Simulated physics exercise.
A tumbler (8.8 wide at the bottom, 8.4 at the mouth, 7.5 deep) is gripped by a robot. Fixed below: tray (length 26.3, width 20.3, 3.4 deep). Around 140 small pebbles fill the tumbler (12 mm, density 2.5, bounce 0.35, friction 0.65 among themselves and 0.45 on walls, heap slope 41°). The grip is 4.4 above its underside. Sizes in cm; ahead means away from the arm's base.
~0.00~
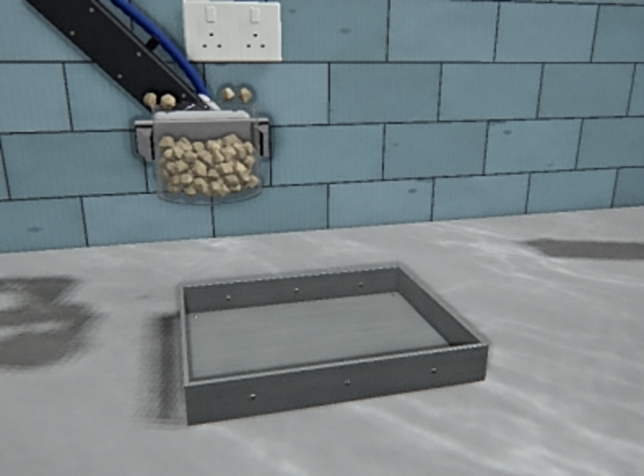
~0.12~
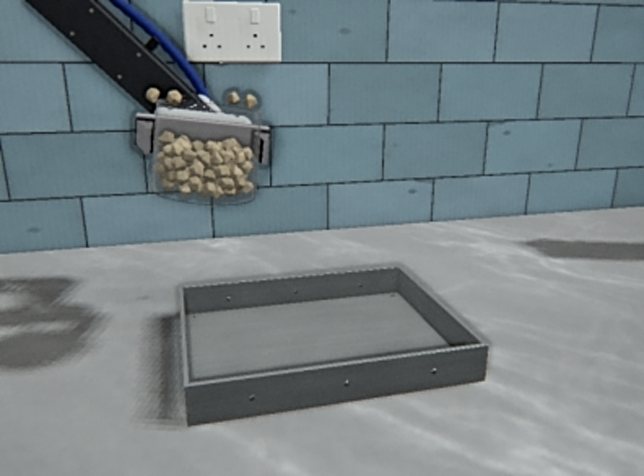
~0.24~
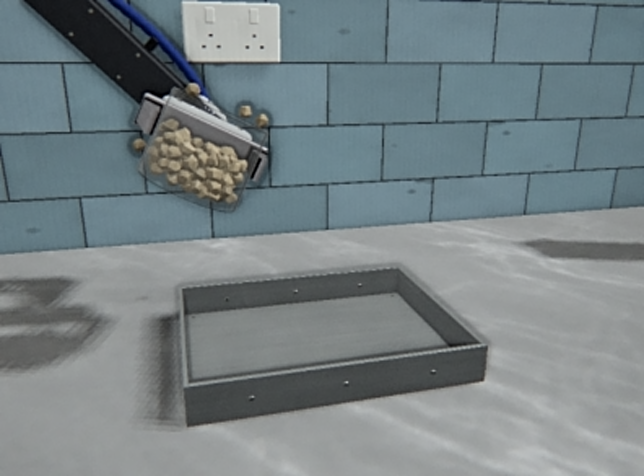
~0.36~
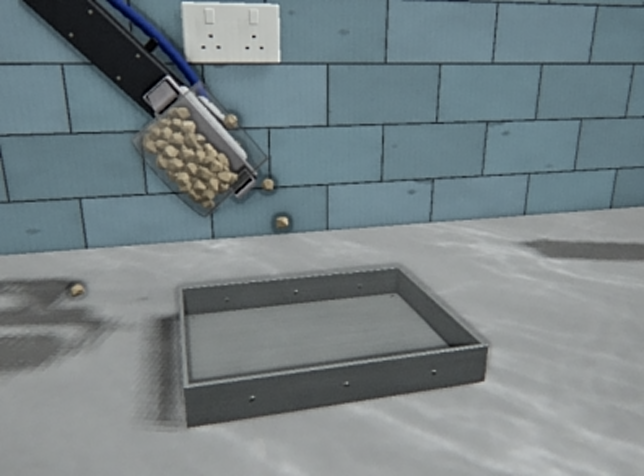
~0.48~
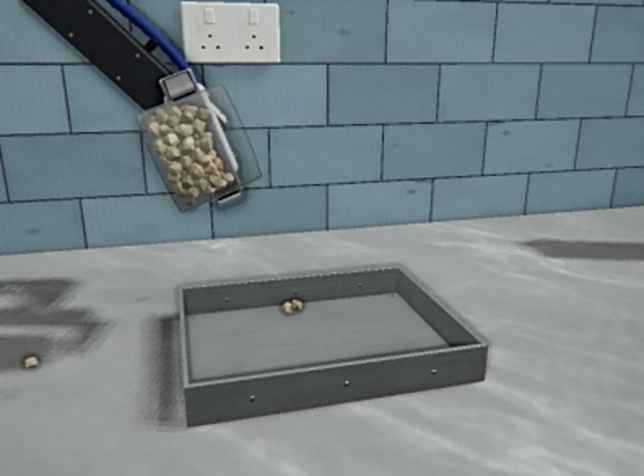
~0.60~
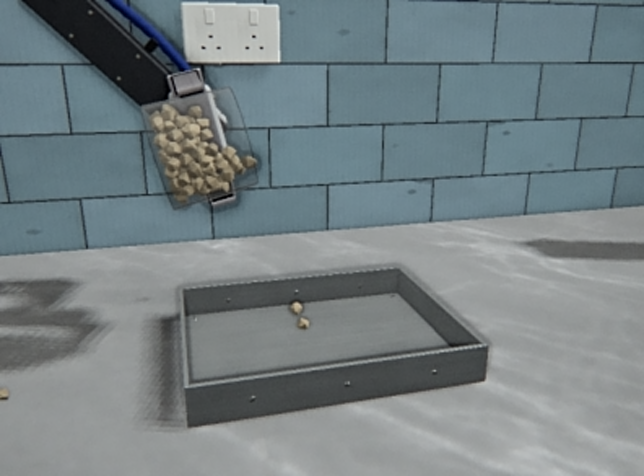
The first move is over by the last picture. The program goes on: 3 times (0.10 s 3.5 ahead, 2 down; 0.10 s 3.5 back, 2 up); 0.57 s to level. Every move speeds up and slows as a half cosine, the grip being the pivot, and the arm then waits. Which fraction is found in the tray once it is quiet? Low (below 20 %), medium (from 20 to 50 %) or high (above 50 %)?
In the tray the share is medium, from 20 to 50 %.
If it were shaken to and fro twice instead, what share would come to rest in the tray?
It would be near 25 per cent.
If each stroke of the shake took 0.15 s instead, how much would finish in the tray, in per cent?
It would be near 15 per cent.
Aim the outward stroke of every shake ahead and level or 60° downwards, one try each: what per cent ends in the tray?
About 70 and 15 per cent.
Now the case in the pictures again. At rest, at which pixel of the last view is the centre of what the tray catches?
Near (343, 332).
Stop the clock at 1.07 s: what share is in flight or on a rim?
Roughly 2 per cent.
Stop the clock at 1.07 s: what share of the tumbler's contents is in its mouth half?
About 35 per cent.
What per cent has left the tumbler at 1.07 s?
Some 20 per cent.
After 1.07 s, tilted 77° forward, highest piece 21 above the table; 112 in the tumbler, 24 in the tray, 1 on the table or floor, 3 in flight or on a rim.
After 1.54 s, tilted 28° forward, highest piece 22 above the table; 92 in the tumbler, 44 in the tray, 1 on the table or floor, 3 in flight or on a rim.
After 1.97 s, level, highest piece 24 above the table; 92 in the tumbler, 47 in the tray, 1 on the table or floor.
After 3.02 s, level, highest piece 24 above the table; 92 in the tumbler, 47 in the tray, 1 on the table or floor.
At rest, 92 in the tumbler, 47 in the tray, 1 on the table or floor. That is 34 % in the tray.
